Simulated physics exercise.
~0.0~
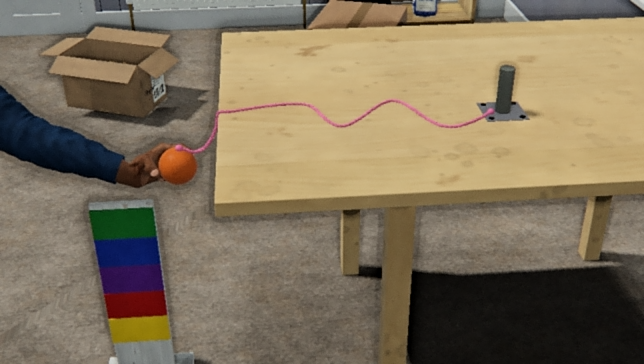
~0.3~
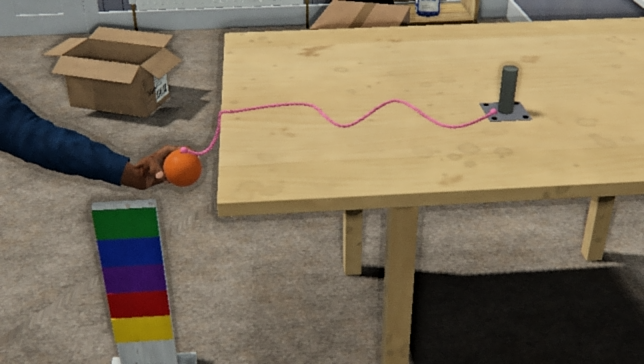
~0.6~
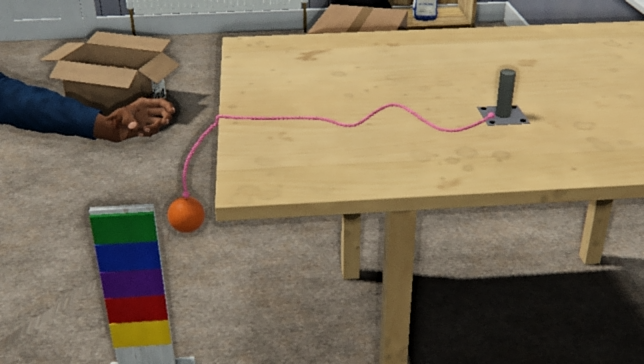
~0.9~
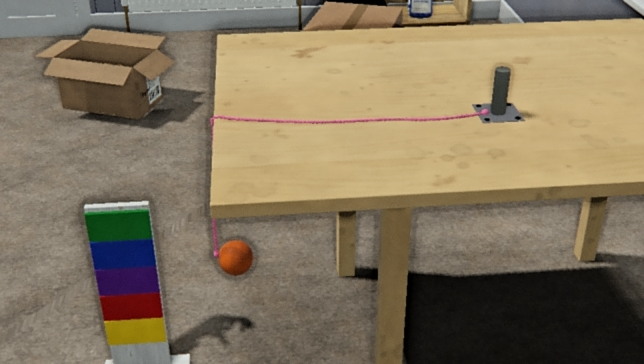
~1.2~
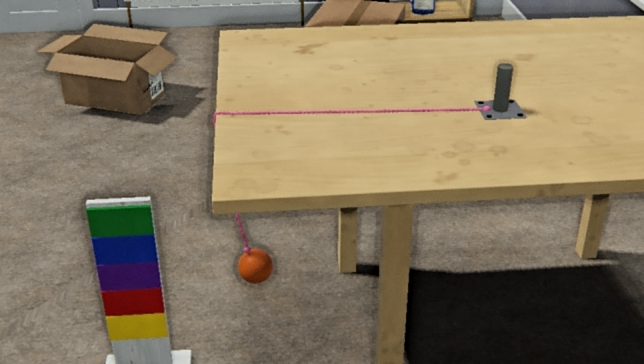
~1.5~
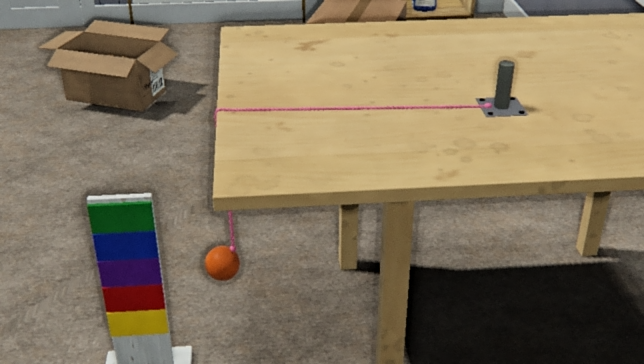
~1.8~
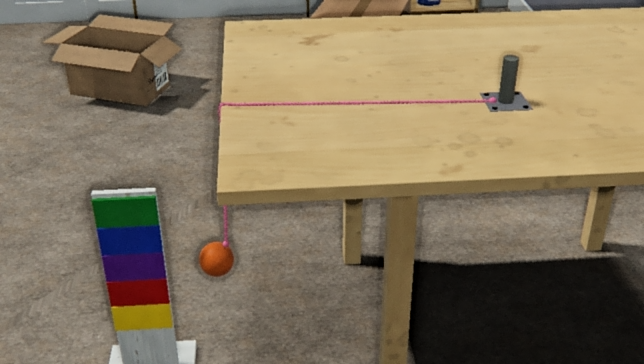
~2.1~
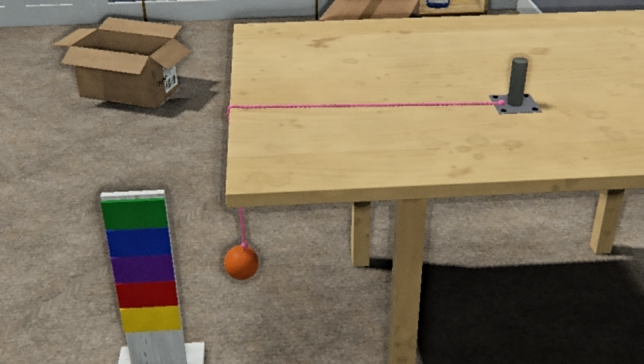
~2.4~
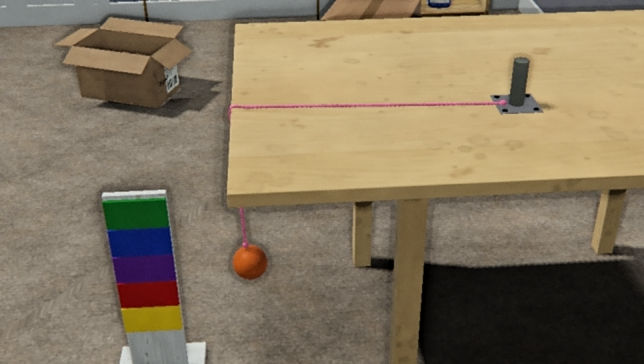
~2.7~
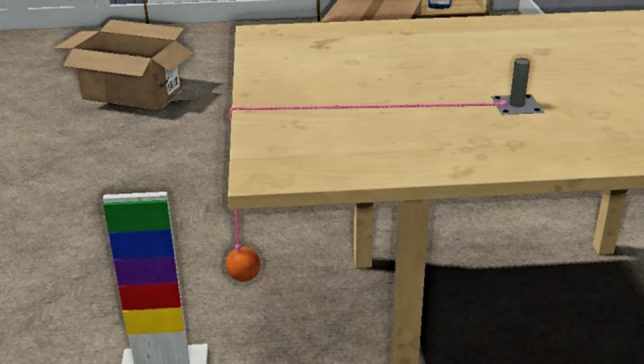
In the video, a hand holds an orange on a slack pink shoelace tied to a post on a table, then lets go and withdraws. The orange drops beside a striped board, pulls the lace straight, and sways slightly below the table edge, ending level with the purple band.
